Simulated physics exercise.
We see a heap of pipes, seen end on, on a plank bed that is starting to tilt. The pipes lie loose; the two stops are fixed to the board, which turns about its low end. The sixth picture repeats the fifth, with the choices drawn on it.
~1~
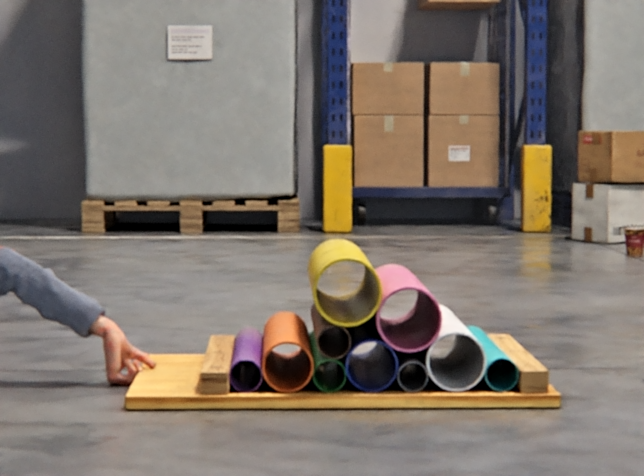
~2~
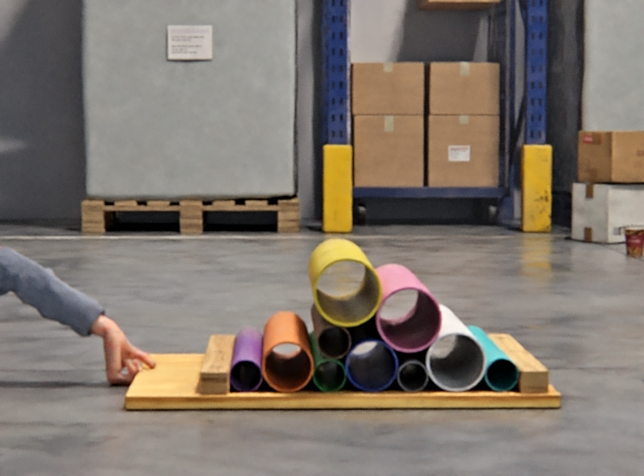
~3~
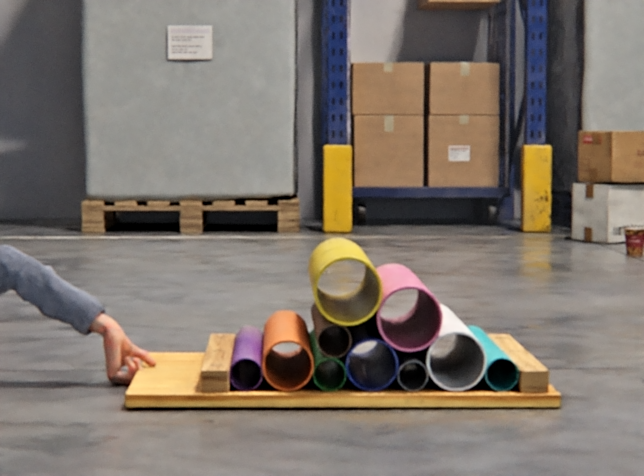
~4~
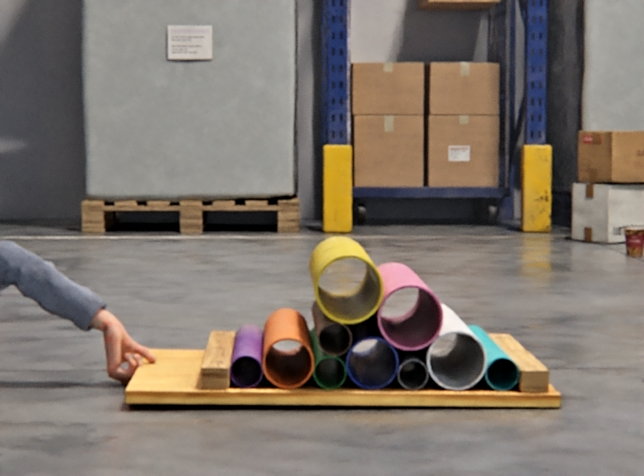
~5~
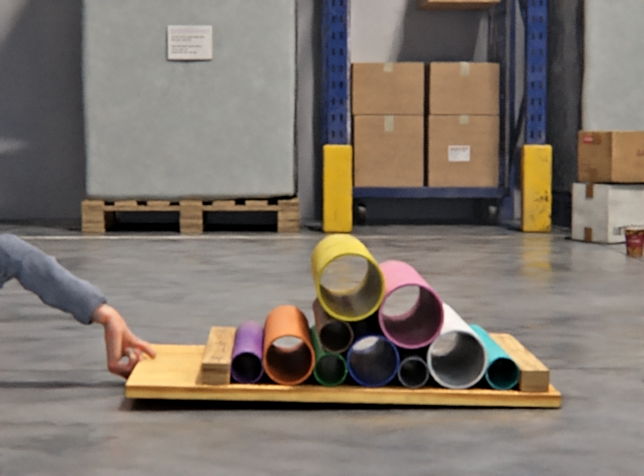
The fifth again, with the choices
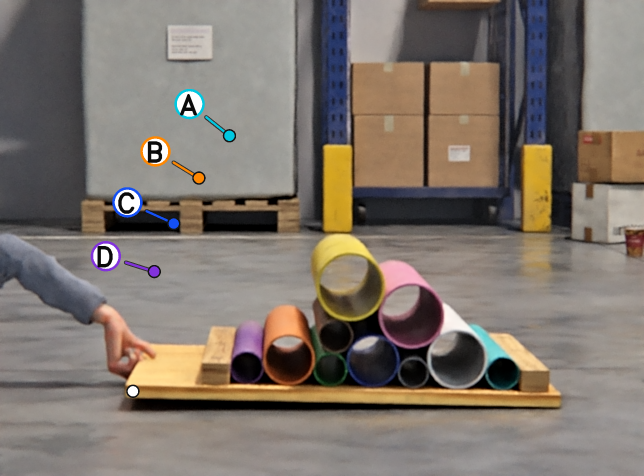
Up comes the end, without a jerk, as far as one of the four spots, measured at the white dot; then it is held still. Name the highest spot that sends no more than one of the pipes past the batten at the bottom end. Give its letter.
The highest mark that will do is A.
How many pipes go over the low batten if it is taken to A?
At A the number is none.
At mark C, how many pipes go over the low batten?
At C the number is none.
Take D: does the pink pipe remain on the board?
Yes.
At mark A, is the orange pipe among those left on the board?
Yes, with A.
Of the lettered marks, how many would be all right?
Four of the four.
On the marked copy, A at (229, 136); B at (199, 178); C at (173, 223); D at (154, 271); the white dot at (133, 391).
Taking A. A third of the way, board at 20°.
Two thirds of the way, board at 38°.
When it is over, board at 39°, none over the low batten.
As for the rest, B none over the low batten; C none over the low batten; D none over the low batten.
